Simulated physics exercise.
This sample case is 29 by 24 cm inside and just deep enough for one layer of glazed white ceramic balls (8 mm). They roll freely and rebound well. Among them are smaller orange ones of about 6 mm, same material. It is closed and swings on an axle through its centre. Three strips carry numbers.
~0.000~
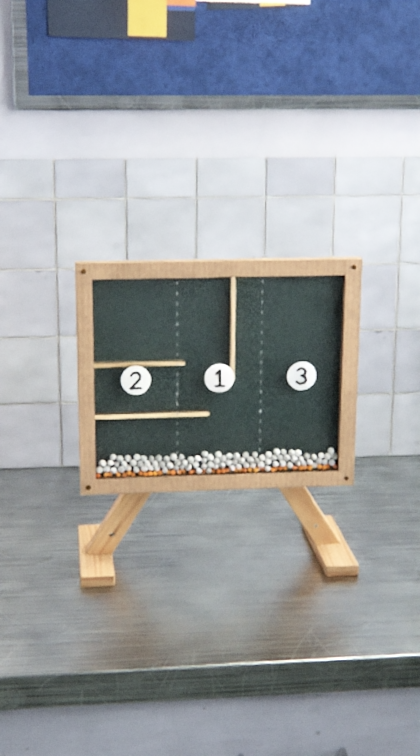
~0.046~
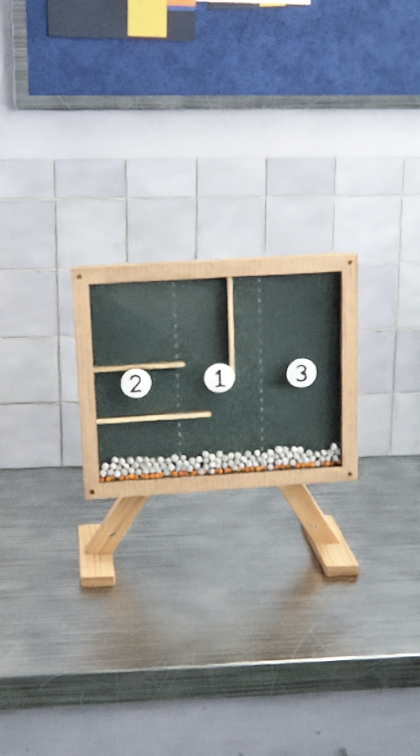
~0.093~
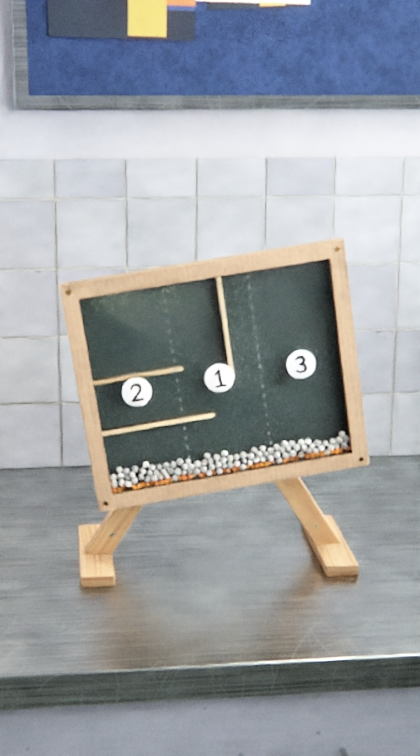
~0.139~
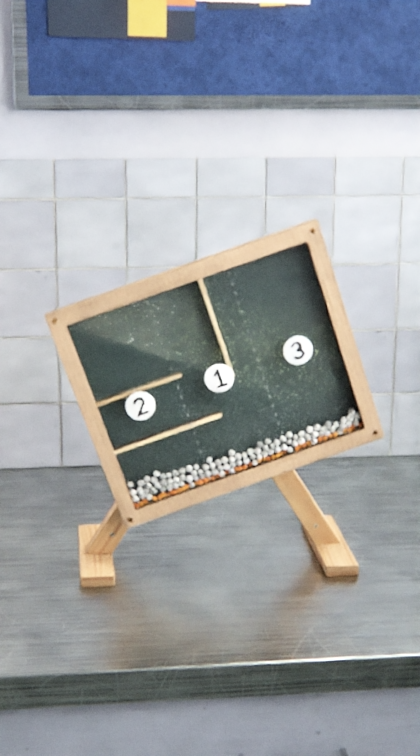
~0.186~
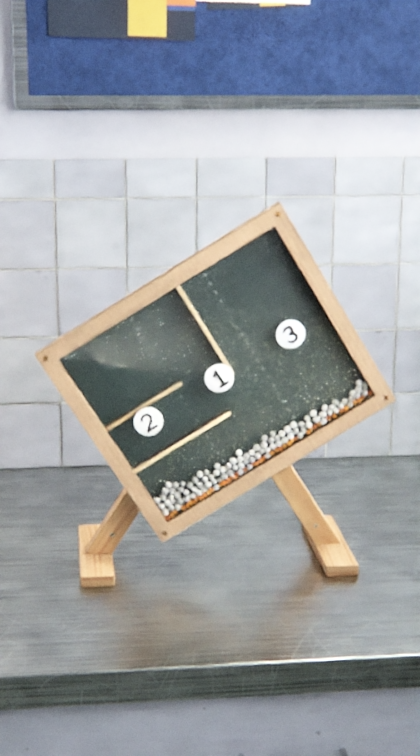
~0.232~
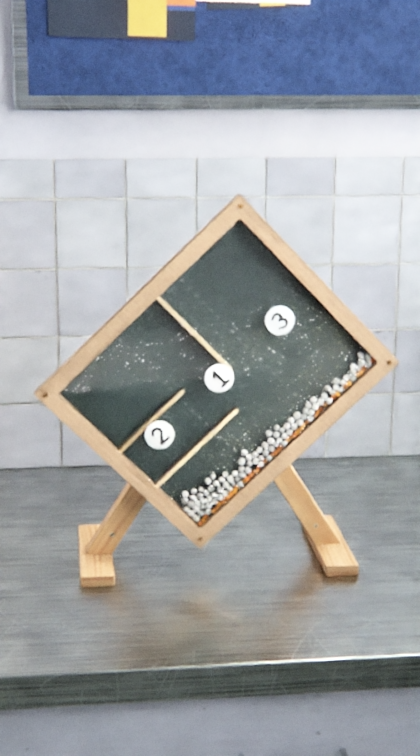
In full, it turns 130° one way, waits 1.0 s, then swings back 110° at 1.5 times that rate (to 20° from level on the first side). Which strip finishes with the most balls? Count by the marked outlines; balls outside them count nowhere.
The one marked 2.
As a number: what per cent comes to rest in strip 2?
Some 90 per cent.
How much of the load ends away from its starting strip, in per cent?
Some 65 per cent.
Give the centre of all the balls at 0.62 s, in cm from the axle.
Some 12 cm right and 2 cm below.
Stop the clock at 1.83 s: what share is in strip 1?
About 5 per cent.
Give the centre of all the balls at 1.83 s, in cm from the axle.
Some 6 cm right and 11 cm below.
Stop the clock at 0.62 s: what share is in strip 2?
About 95 per cent.
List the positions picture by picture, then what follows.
The first picture shows level; about 140 balls; balls centred (218, 465); top one (205, 454); no. 1 (219, 378), no. 2 (136, 380), no. 3 (302, 376).
The second picture shows turned 2° anticlockwise; balls centred (220, 464); top one (334, 447).
The third picture shows turned 8° anticlockwise; balls centred (228, 464); top one (342, 434); wall ends (232, 377), (213, 414), (181, 368).
The fourth picture shows turned 19° anticlockwise; balls centred (240, 461); top one (352, 412).
The fifth picture shows turned 31° anticlockwise; balls centred (254, 457); top one (359, 383).
The sixth picture shows turned 44° anticlockwise; balls centred (268, 450); top one (361, 356); no. 1 (219, 378), no. 2 (160, 435), no. 3 (280, 320).
By 0.62 s, it stands 130° anticlockwise; the balls' middle is 12 cm right of and 2 cm below the centre; no. 1, 5 %, no. 2, 95 %.
By 1.83 s, it stands 74° anticlockwise; the balls' middle is 6 cm right of and 11 cm below the centre; no. 1, 5 %, no. 2, 95 %.
By 2.04 s, it stands 20° anticlockwise; the balls' middle is 6 cm left of and 11 cm below the centre; no. 1, 5 %, no. 2, 95 %.
All still by 3.3 s, it stands 20° anticlockwise; no. 1, 10 %, no. 2, 90 %, no. 3, 0 %.
